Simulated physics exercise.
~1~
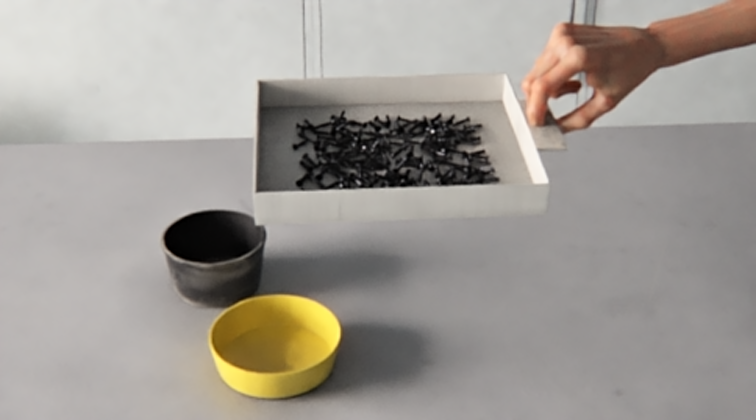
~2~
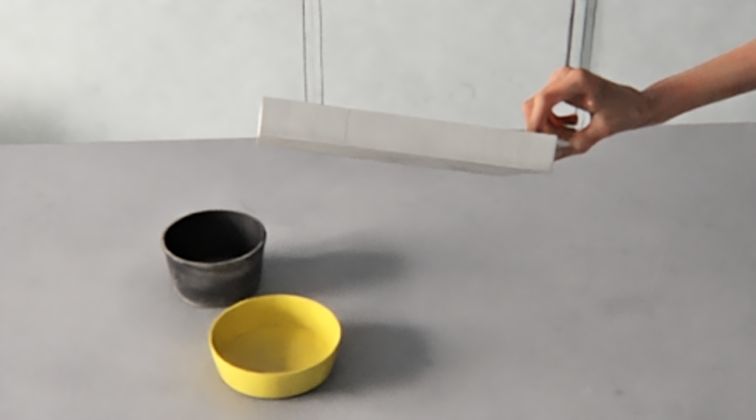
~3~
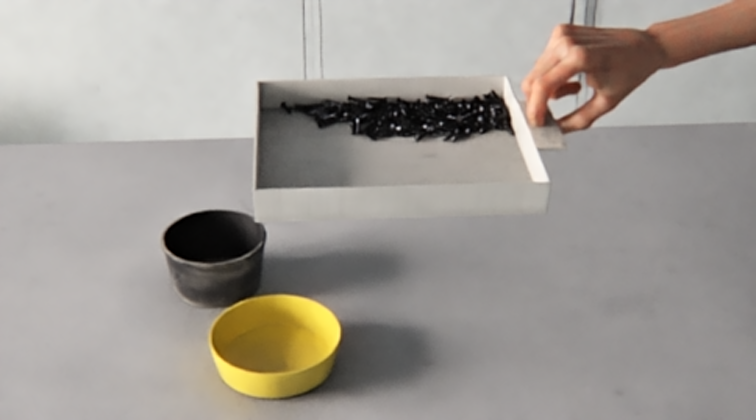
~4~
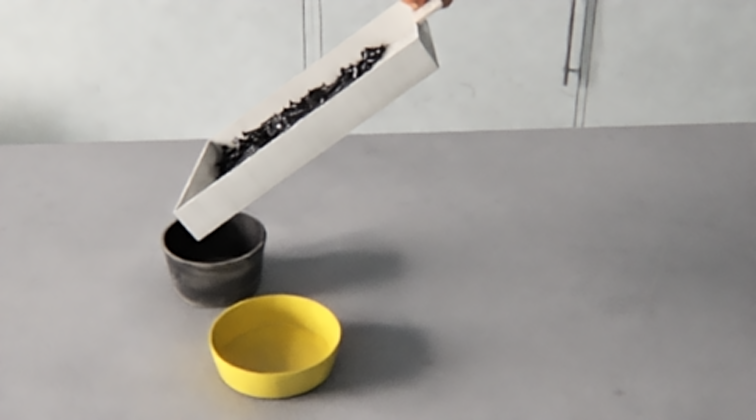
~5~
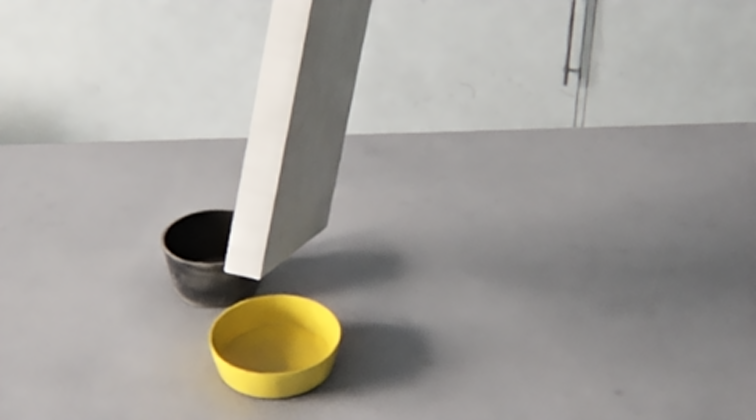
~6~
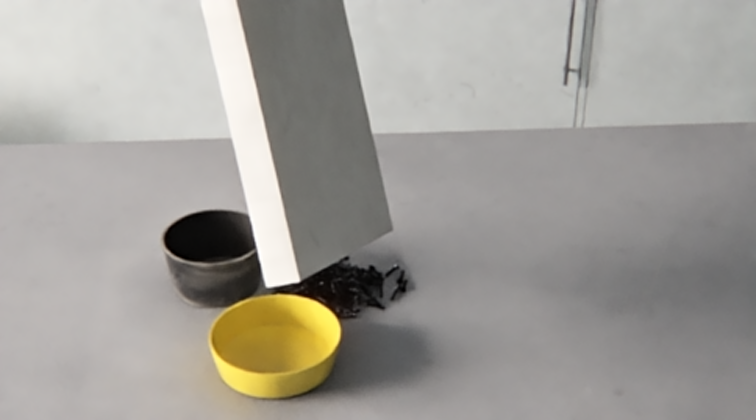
A hand holds a shallow white tray of small black screws above a grey tabletop, seen from slightly above against a pale panelled wall. A black dish stands at the left, with a yellow dish in front of it. The tray tips until its inside is hidden, then comes back level with the screws gathered along its far side. It shifts left and tilts steeply, its low end over the black dish, and keeps turning past upright. The screws end up in a dark heap on the table behind the yellow dish, and both dishes stay in place.
